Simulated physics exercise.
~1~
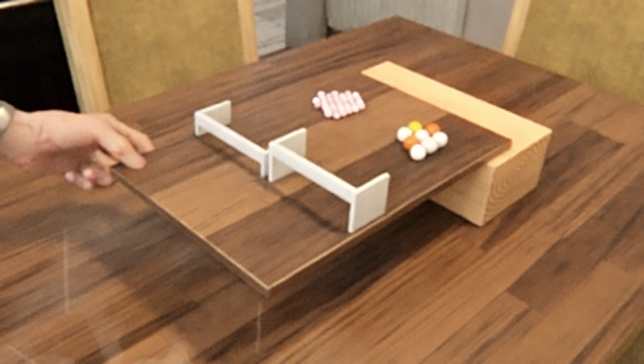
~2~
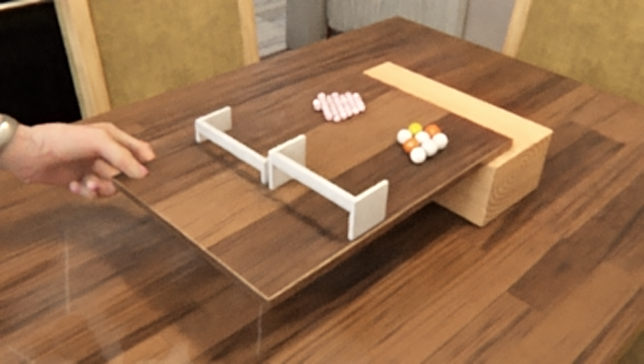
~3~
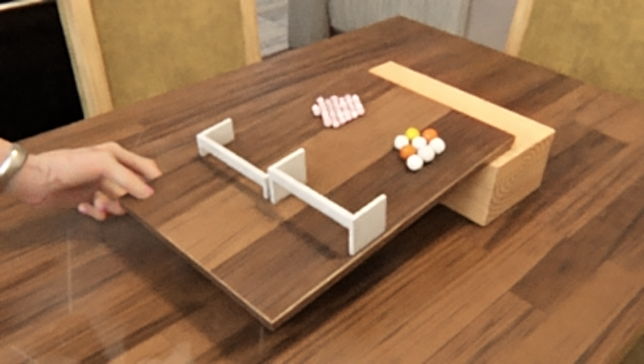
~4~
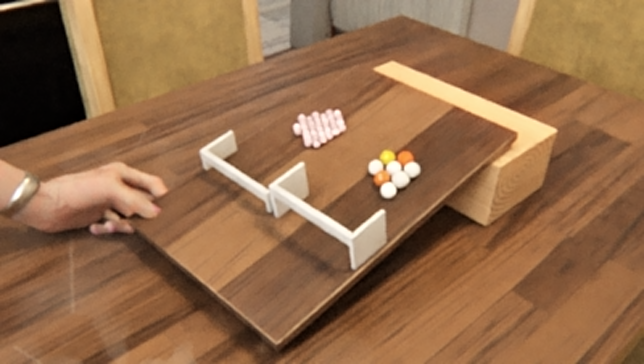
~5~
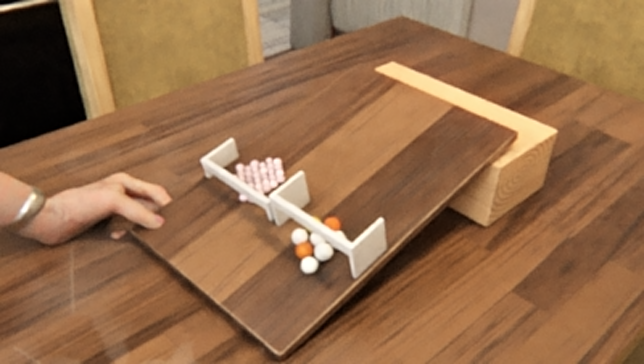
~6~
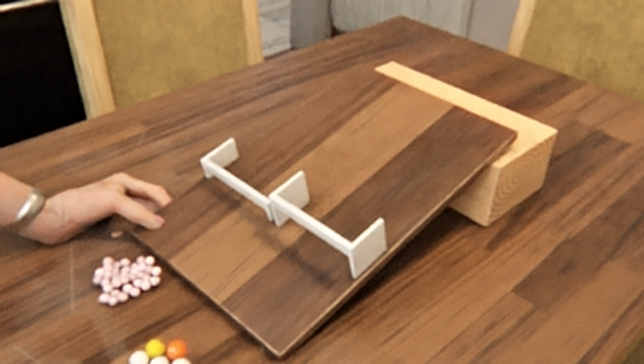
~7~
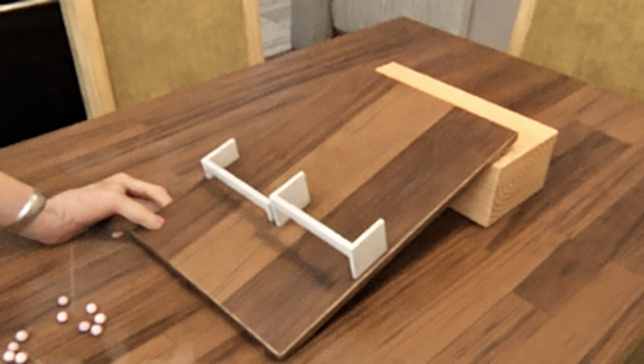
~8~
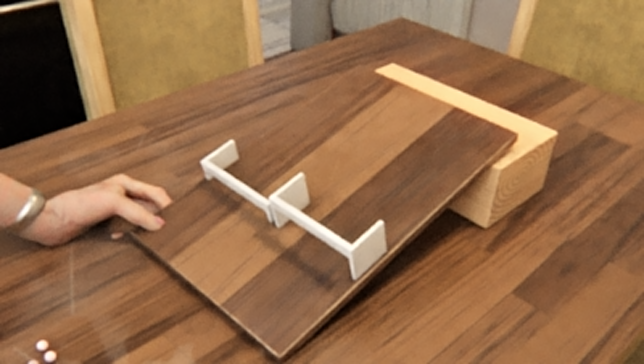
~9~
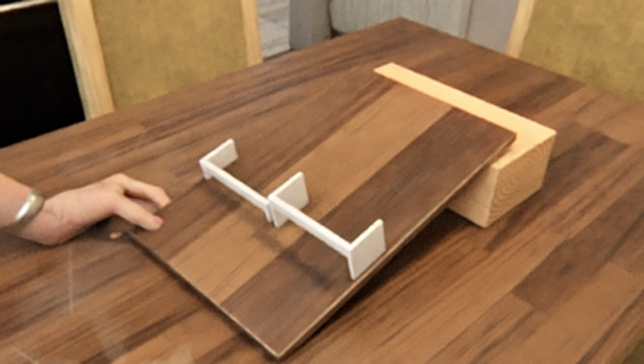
On a wooden table, a hand lowers a board and two batches slide under white gates and away.
